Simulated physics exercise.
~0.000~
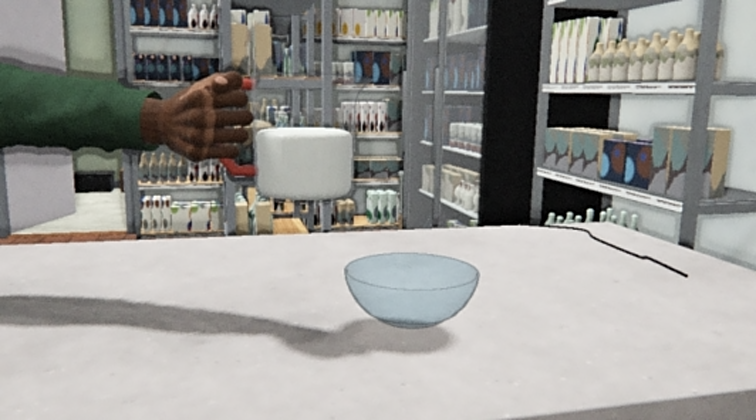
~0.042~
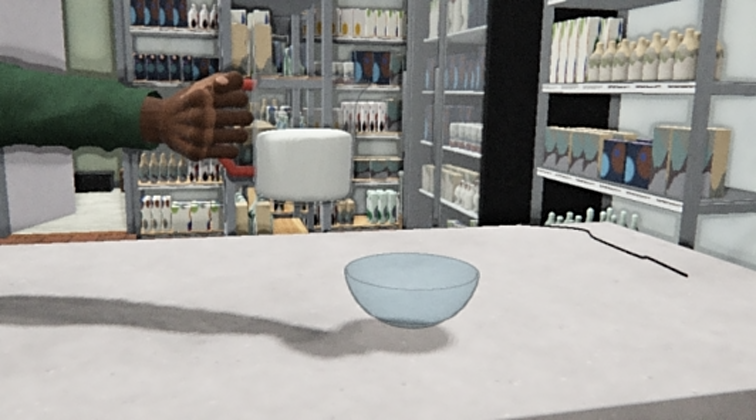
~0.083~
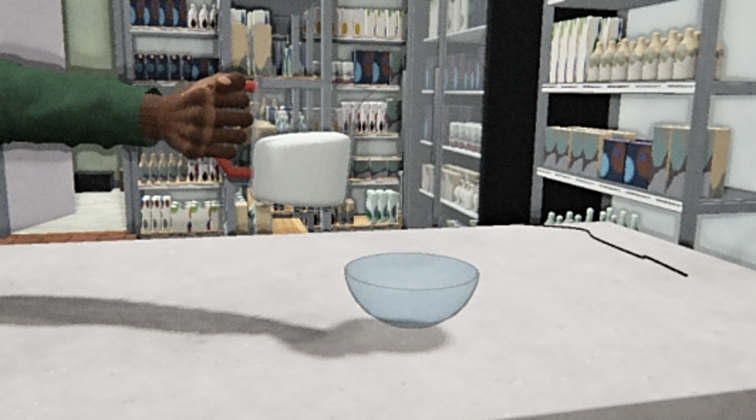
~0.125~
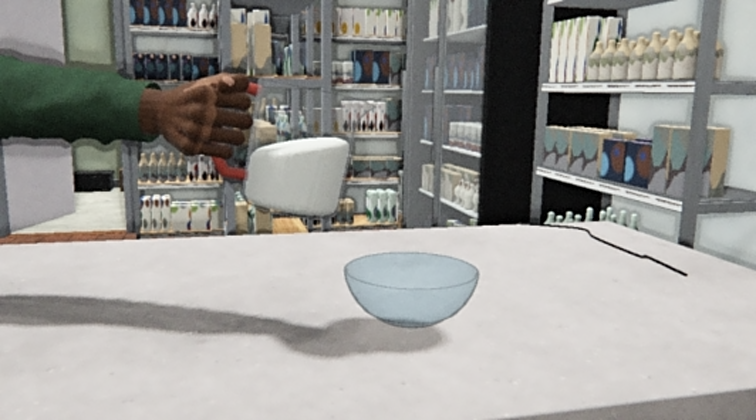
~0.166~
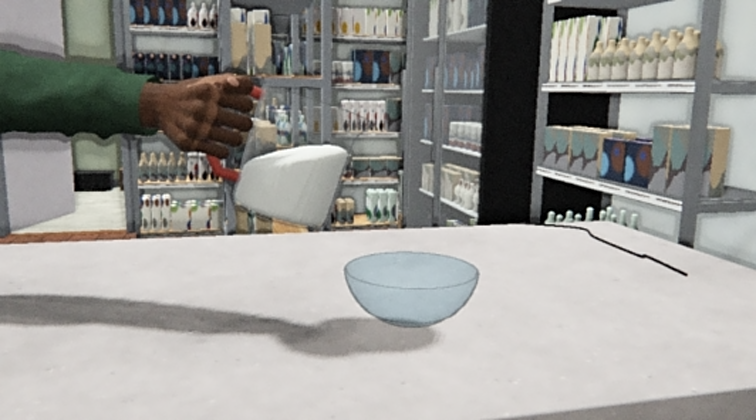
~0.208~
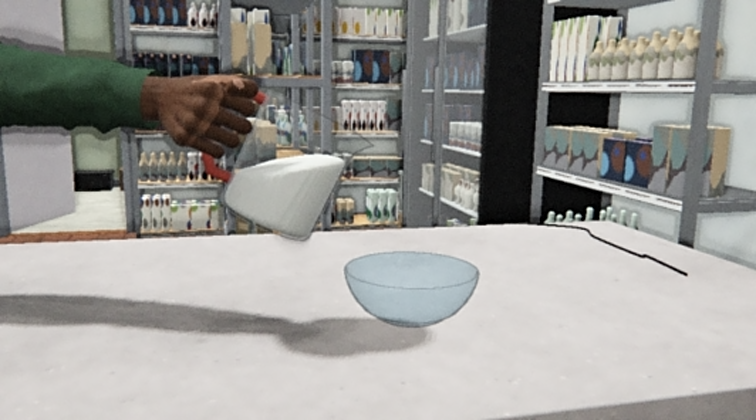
A hand at the end of a dark green sleeve reaches in from the left, holding a clear jug of white milk by its red handle, seen from just above a pale counter in a shop. A pale blue, see-through bowl sits empty on the counter, with shelves of bottles and boxes behind. The hand tilts the jug smoothly to the right, slowly then faster, while the view stays still.
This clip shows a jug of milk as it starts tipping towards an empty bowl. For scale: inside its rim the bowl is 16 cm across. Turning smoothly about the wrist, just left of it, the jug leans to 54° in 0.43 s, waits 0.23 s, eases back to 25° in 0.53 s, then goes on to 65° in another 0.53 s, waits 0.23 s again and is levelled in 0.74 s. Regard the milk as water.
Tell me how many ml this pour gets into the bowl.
This pour delivers roughly 170 ml.
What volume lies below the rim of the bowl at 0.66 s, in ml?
At that moment it holds close to 0 ml.
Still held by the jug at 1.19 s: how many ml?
Volume remaining: Near 510 ml.
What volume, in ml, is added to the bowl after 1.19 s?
About 130 ml.
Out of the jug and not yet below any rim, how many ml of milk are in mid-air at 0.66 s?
About 30 ml.
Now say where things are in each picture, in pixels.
In the first picture, it leans 0°; its right rim is at (372, 78); the milk meets the walls at (257, 132) and (349, 132); the bowl's rim runs from (347, 275) to (473, 268).
In the second picture, it leans 1°; its right rim is at (373, 82); the milk meets the walls at (256, 135) and (349, 133).
In the third picture, it leans 5°; its right rim is at (374, 91); the milk meets the walls at (254, 142) and (348, 136).
In the fourth picture, it leans 11°; its right rim is at (376, 106); the milk meets the walls at (250, 154) and (347, 141).
In the fifth picture, it leans 18°; its right rim is at (376, 124); the milk meets the walls at (244, 165) and (346, 149).
In the sixth picture, it leans 26°; its right rim is at (374, 145); the milk meets the walls at (233, 176) and (344, 159).
Then, 0.66 s in, the tilt is 54° and the bowl has 0 ml, the jug 545 ml, and 0 ml is on the work surface.
Then, 1.19 s in, the tilt is 25° and the bowl has 40 ml, the jug 510 ml, and 20 ml is on the work surface.
Then, 1.95 s in, the tilt is 65° and the bowl has 90 ml, the jug 420 ml, and 30 ml is on the work surface.
Then, 2.48 s in, the tilt is 12° and the bowl has 170 ml, the jug 375 ml, and 30 ml is on the work surface.
Finally, the bowl has 170 ml, the jug 375 ml, and 30 ml is on the work surface.
